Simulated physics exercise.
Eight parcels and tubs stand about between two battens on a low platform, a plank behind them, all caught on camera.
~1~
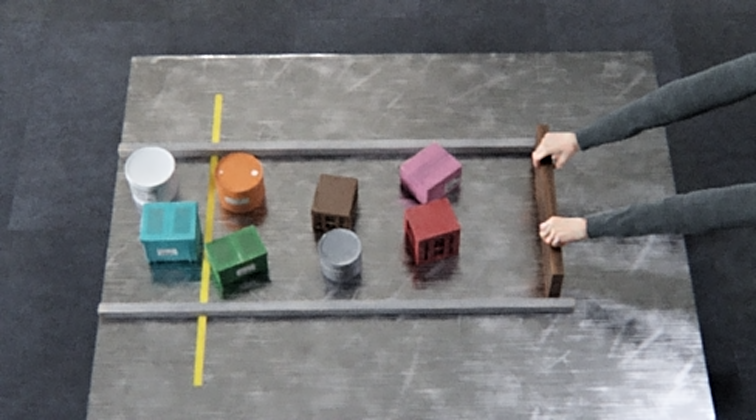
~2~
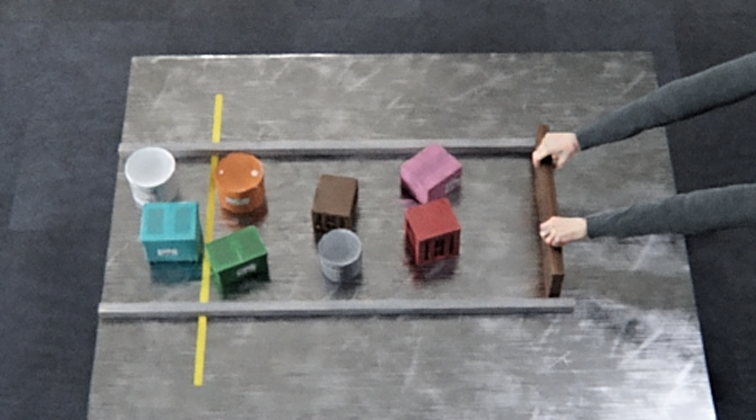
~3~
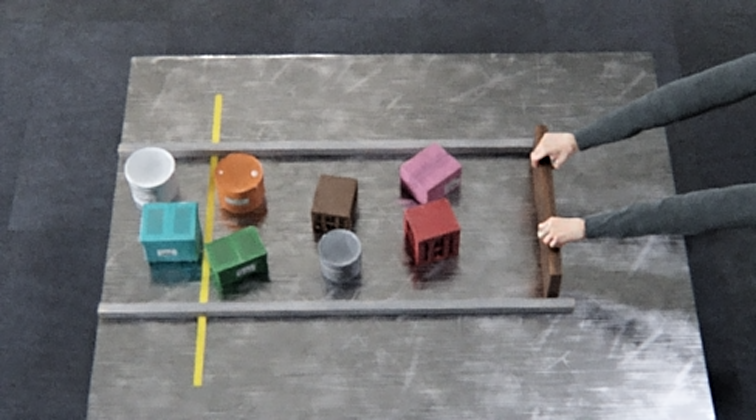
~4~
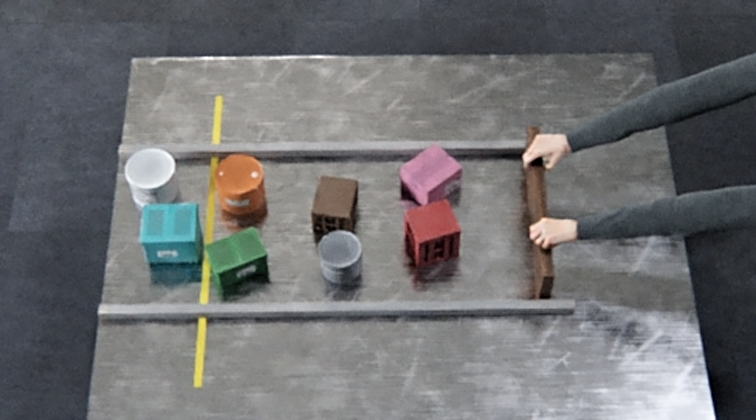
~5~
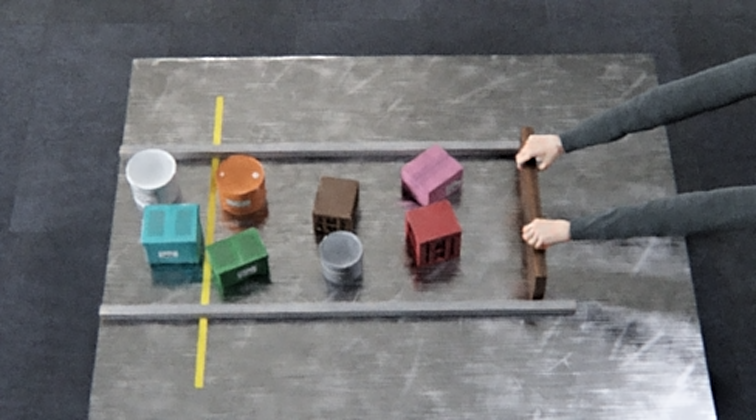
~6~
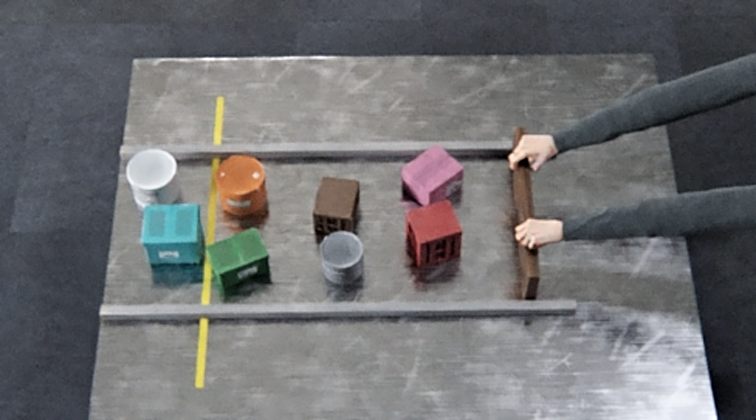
On a low platform, two hands hold a plank still, then slide it slightly left between battens toward standing parcels and tubs.
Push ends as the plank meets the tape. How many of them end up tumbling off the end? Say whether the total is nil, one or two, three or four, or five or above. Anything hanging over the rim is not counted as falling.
Lost: One or two.
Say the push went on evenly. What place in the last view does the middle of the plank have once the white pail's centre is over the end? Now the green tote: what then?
I'd put it close to (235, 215), and close to (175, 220) for the other one.
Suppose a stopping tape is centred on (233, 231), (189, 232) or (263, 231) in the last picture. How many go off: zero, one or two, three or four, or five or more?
Going one by one, the answers are not one, either one or two and none.
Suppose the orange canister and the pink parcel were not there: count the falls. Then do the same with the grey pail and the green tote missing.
Going first to second: 0 and 1.
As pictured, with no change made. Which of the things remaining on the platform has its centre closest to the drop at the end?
It's the turquoise tote that is foremost.
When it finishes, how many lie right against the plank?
Contact count: 4.
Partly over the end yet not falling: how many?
Expected count: 1.
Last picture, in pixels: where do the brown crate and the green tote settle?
The brown crate comes to rest at (189, 198), and the green tote comes to rest at (138, 272).
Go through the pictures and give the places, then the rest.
White pail (153, 178); turquoise tote (172, 233); orange canister (240, 183); plank (548, 211); tape (209, 229), in the first frame.
Turquoise tote (172, 233); plank (548, 211), in the second frame.
Orange canister (240, 183); green tote (237, 257), in the third frame.
White pail (153, 179); pink parcel (431, 177), in the fourth frame.
Turquoise tote (173, 235); red crate (433, 234), in the fifth frame.
White pail (154, 180); turquoise tote (173, 235); orange canister (242, 185); plank (525, 213); tape (211, 231), in the sixth frame.
Soon after, none off yet; white pail at rest near (154, 180); turquoise tote at rest near (173, 235); orange canister at rest near (242, 185).
After that, none off yet; white pail at rest near (154, 180); turquoise tote at rest near (173, 235); orange canister displaced a little near (233, 178).
In the end, the number that fall off is one or two; gone, white pail.
